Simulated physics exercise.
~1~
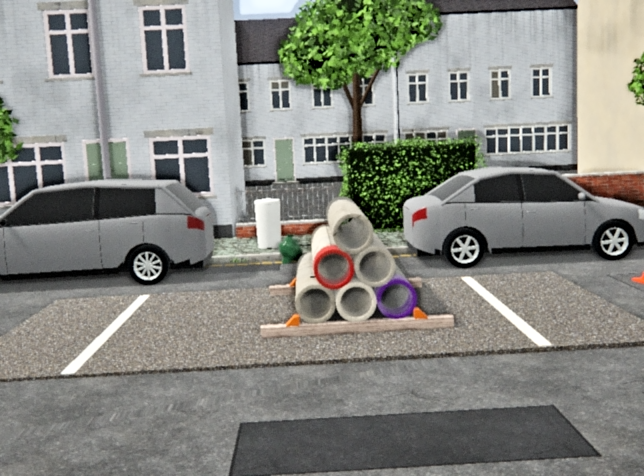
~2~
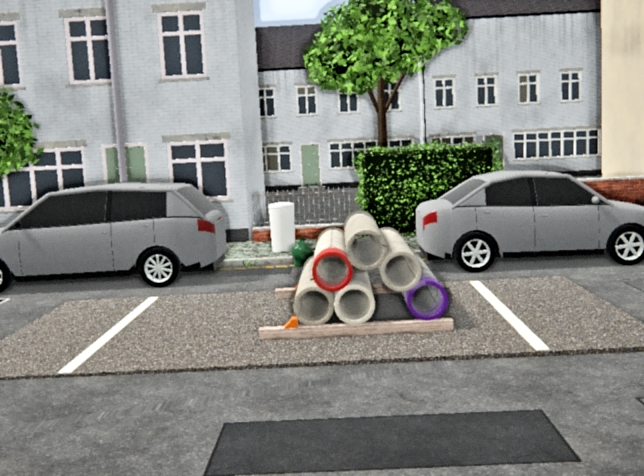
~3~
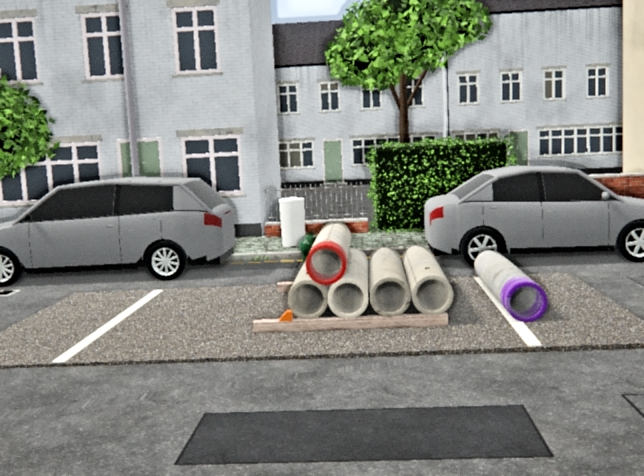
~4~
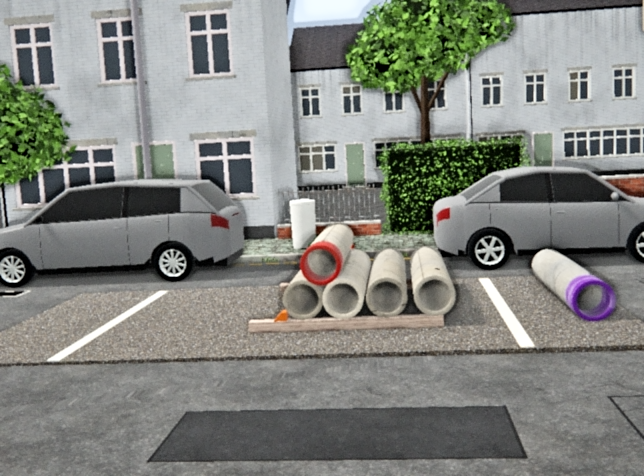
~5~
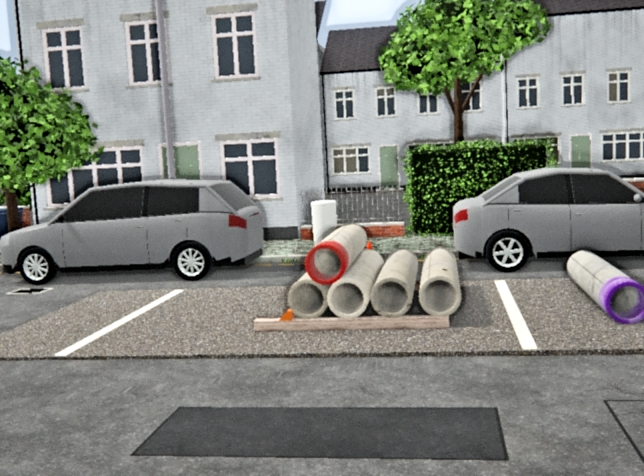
The purple-ended pipe rolls right off the collapsing stack and over the white line, continuing away.
